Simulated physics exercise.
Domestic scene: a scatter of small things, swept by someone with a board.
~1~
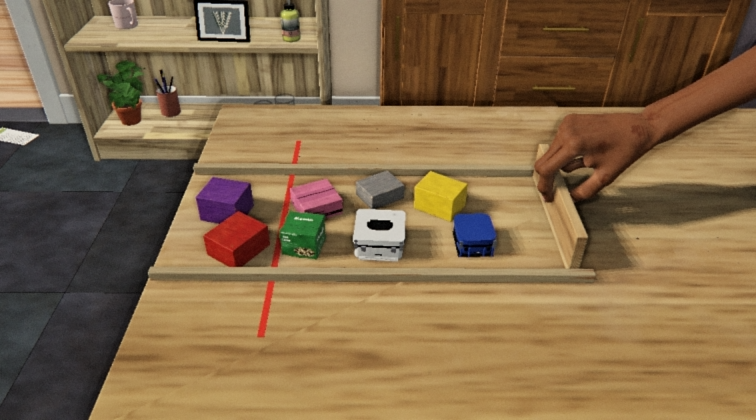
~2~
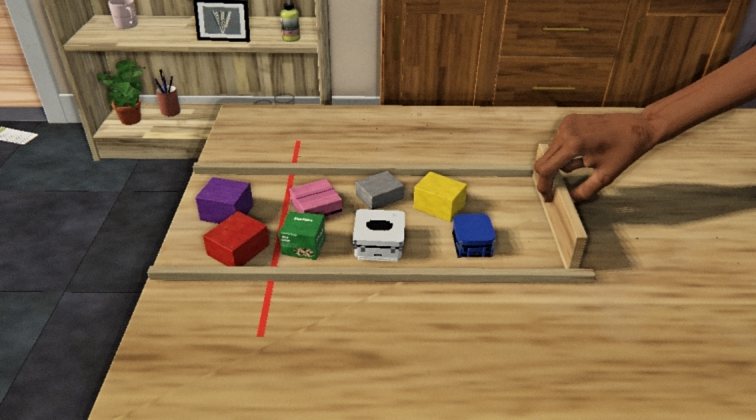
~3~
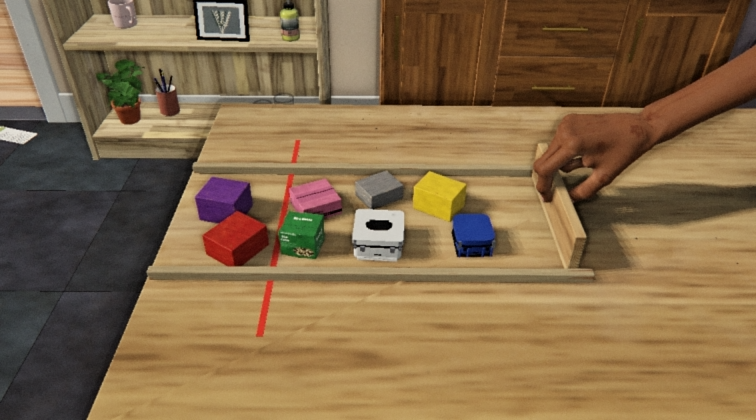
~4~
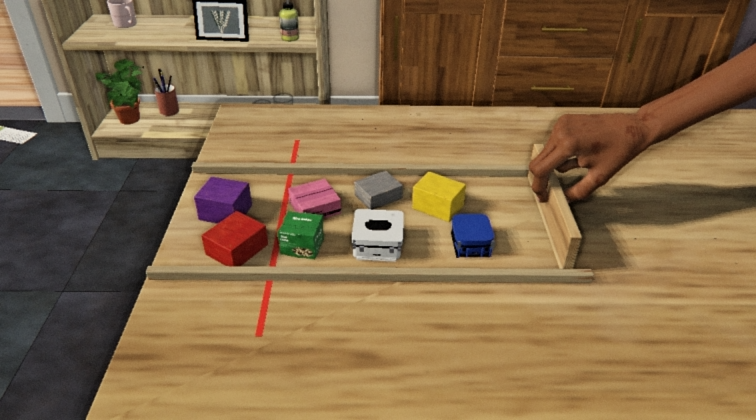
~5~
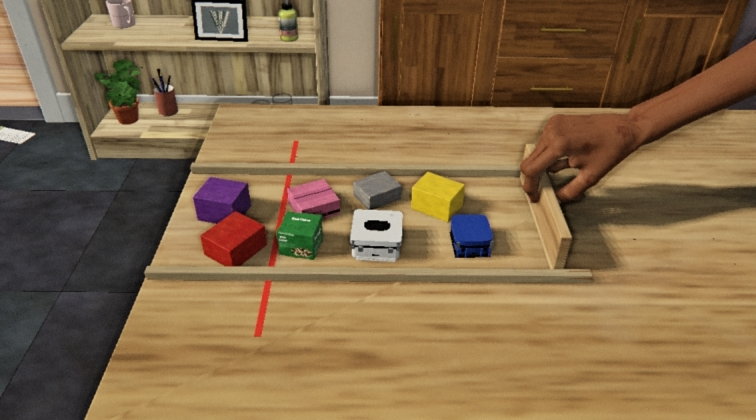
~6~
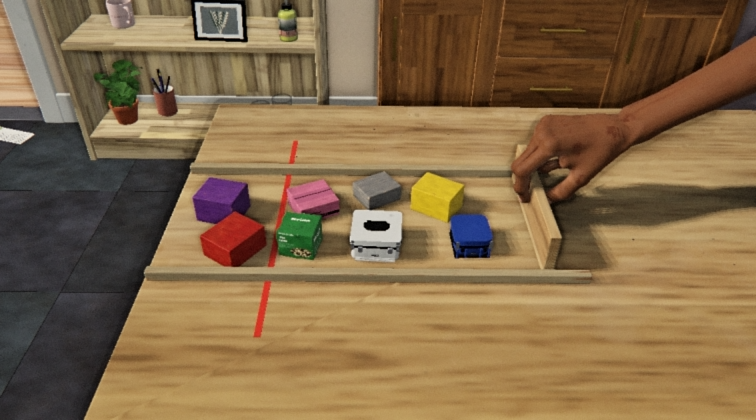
A hand slides a wooden board slightly left toward eight small objects, which stay still.
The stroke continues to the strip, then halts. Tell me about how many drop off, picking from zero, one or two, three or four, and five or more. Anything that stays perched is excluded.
The push is going to clear one or two off the end.
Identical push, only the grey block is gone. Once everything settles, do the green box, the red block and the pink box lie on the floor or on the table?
Outcome - green box staying, red block falling, pink box staying.
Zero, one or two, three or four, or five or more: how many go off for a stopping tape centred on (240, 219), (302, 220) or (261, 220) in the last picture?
Taking the tapes one after another, the count is 3 or 4, then 1 or 2, then 3 or 4.
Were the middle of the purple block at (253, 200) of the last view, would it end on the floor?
Result: It stays aboard.
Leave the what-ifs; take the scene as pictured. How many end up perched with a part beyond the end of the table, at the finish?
The count would be 2.
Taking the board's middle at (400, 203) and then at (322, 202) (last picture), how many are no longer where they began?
That makes 5 at the first spot and 8 at the second.
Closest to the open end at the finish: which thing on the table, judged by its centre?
Purple block.
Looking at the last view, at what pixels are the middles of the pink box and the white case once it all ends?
First object about (220, 199); second object about (214, 235).
Soon after, none off yet; purple block at rest near (222, 202); red block at rest near (234, 240); green box at rest near (300, 236).
Then, none off yet; purple block at rest near (222, 202); red block moved a little near (207, 241); green box moved about its own width near (252, 232).
At rest, the number that fall off is one or two; fallen, red block.
